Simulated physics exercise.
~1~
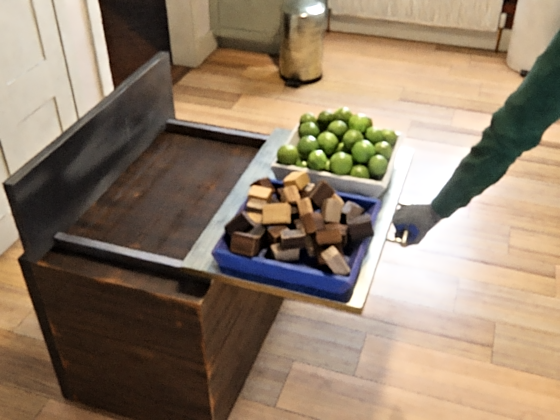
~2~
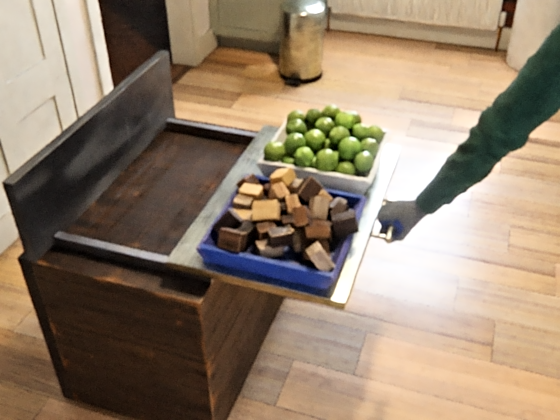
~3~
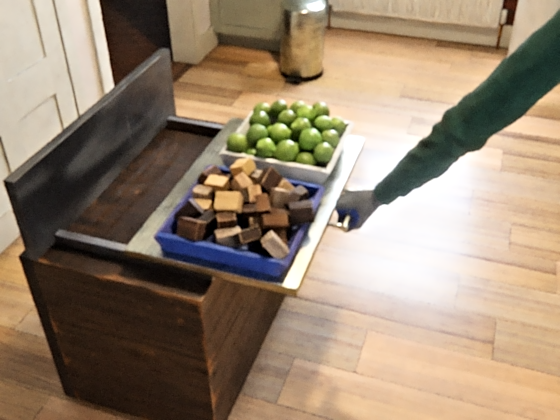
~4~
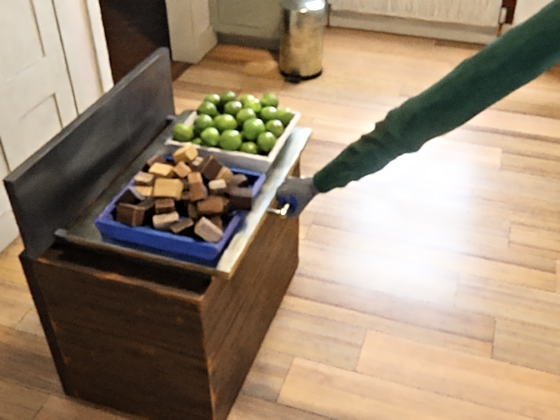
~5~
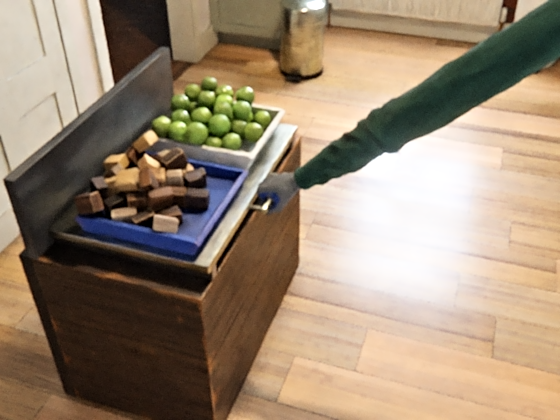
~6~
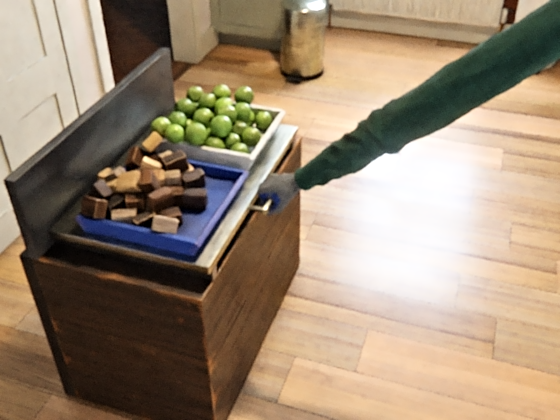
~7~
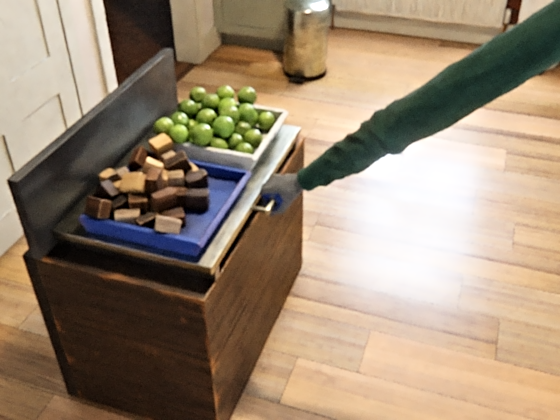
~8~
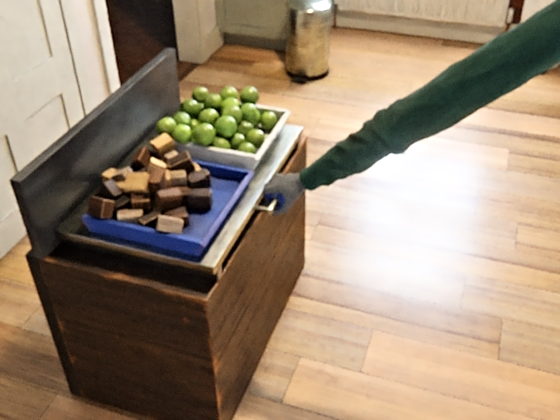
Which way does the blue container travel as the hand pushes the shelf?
The blue container moves to the left, toward the upright back panel of the wooden unit.
The footage shows a gloved hand pushing a shelf with a white container of green fruit and a blue container of wooden blocks left onto a dark wooden unit; it stops, and the blocks end heaped toward the back panel while the hand stays at the front edge.
